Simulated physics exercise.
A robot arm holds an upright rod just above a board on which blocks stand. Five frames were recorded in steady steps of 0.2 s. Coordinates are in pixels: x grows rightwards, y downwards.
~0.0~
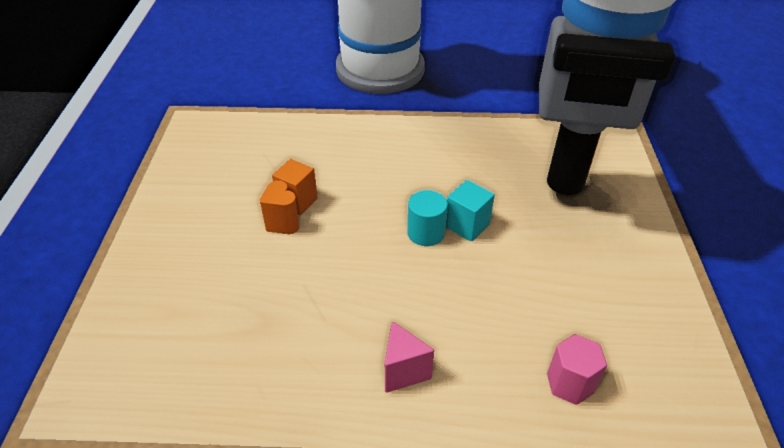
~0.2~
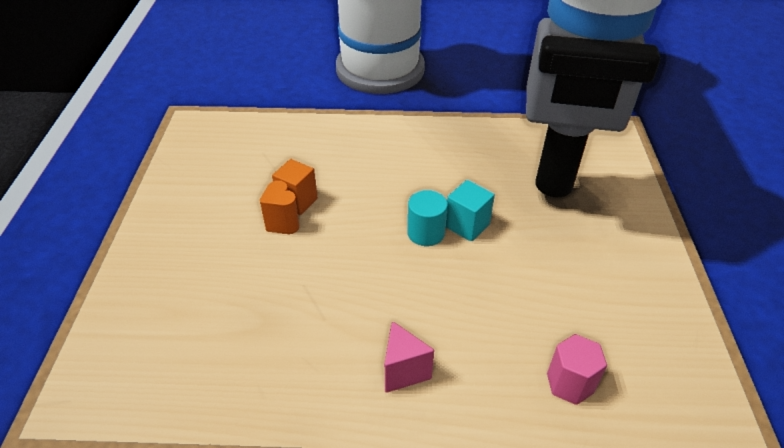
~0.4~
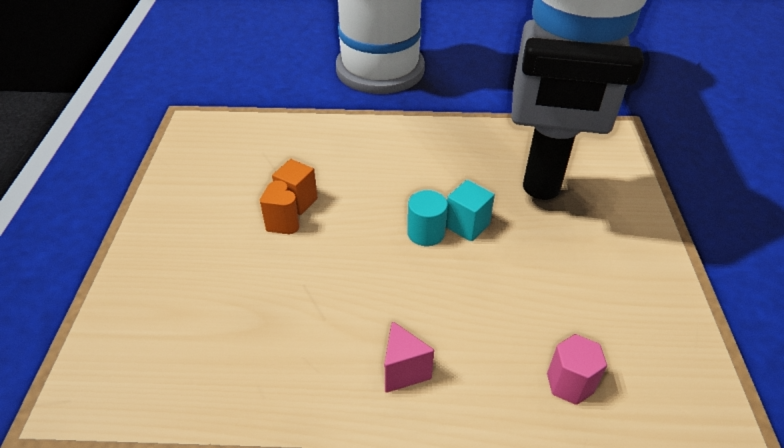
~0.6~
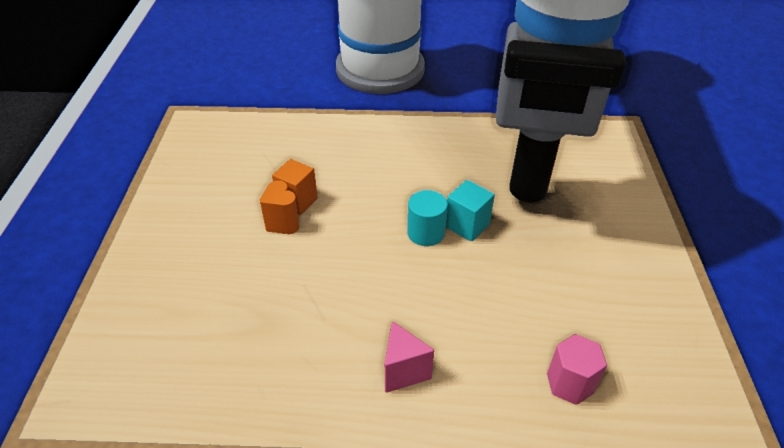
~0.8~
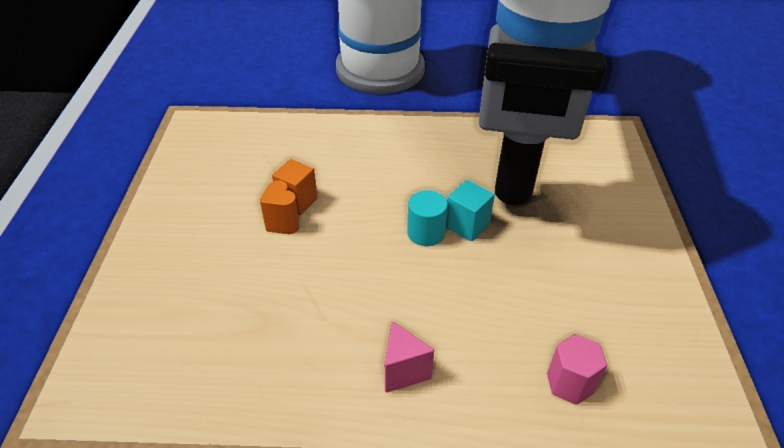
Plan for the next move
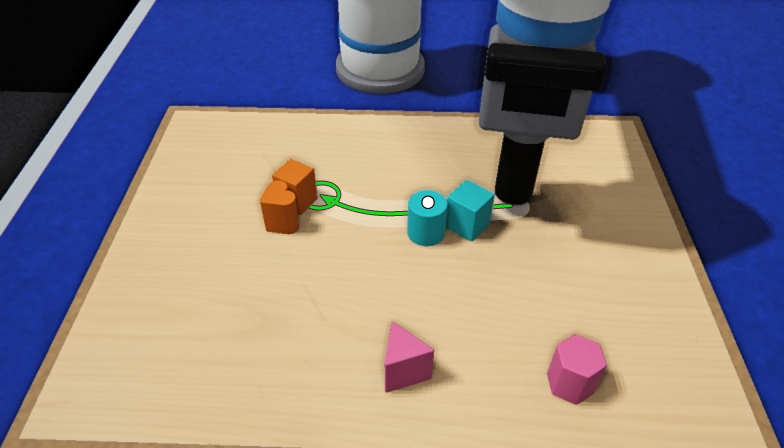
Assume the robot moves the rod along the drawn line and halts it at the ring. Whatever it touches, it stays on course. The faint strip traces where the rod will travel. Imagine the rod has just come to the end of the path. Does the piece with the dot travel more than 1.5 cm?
Short answer: Yes.
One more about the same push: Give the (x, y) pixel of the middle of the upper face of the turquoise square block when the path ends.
I predict (447, 207).
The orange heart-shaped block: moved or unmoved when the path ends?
The block in question stays where it was by the end.
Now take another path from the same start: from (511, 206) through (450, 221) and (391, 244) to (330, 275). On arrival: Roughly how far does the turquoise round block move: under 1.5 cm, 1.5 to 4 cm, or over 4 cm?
It ends farther than 4 cm from its spot.
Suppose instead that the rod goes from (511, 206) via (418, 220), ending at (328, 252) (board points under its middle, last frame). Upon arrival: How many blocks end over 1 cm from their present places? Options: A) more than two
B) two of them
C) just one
My answer is option B.
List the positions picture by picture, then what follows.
The first picture shows rod's lower end (565, 183); orange heart-shaped block (278, 193); orange square block (293, 171); turquoise round block (428, 202); turquoise square block (471, 195).
The second picture shows rod (554, 185); blocks still.
The third picture shows rod (541, 188); blocks still.
The fourth picture shows rod (528, 190); blocks still.
The fifth picture shows rod (513, 193); orange heart-shaped block (278, 193); orange square block (293, 171); turquoise round block (428, 202); turquoise square block (471, 195).
Drawn move, from (511, 206) via (445, 210) and (379, 213), ending at (320, 195); the dot is on the turquoise round block.
On the path given first. One third of the way, rod (447, 198); turquoise round block (409, 211); turquoise square block (447, 206), turned 40° anticlockwise.
Two thirds of the way, rod (378, 201); turquoise round block (409, 211); turquoise square block (447, 207), turned 45° anticlockwise.
At the end, rod (319, 182); orange heart-shaped block still; orange square block (281, 169), turned 30° anticlockwise; turquoise round block (409, 211); turquoise square block (447, 207), turned 45° anticlockwise.
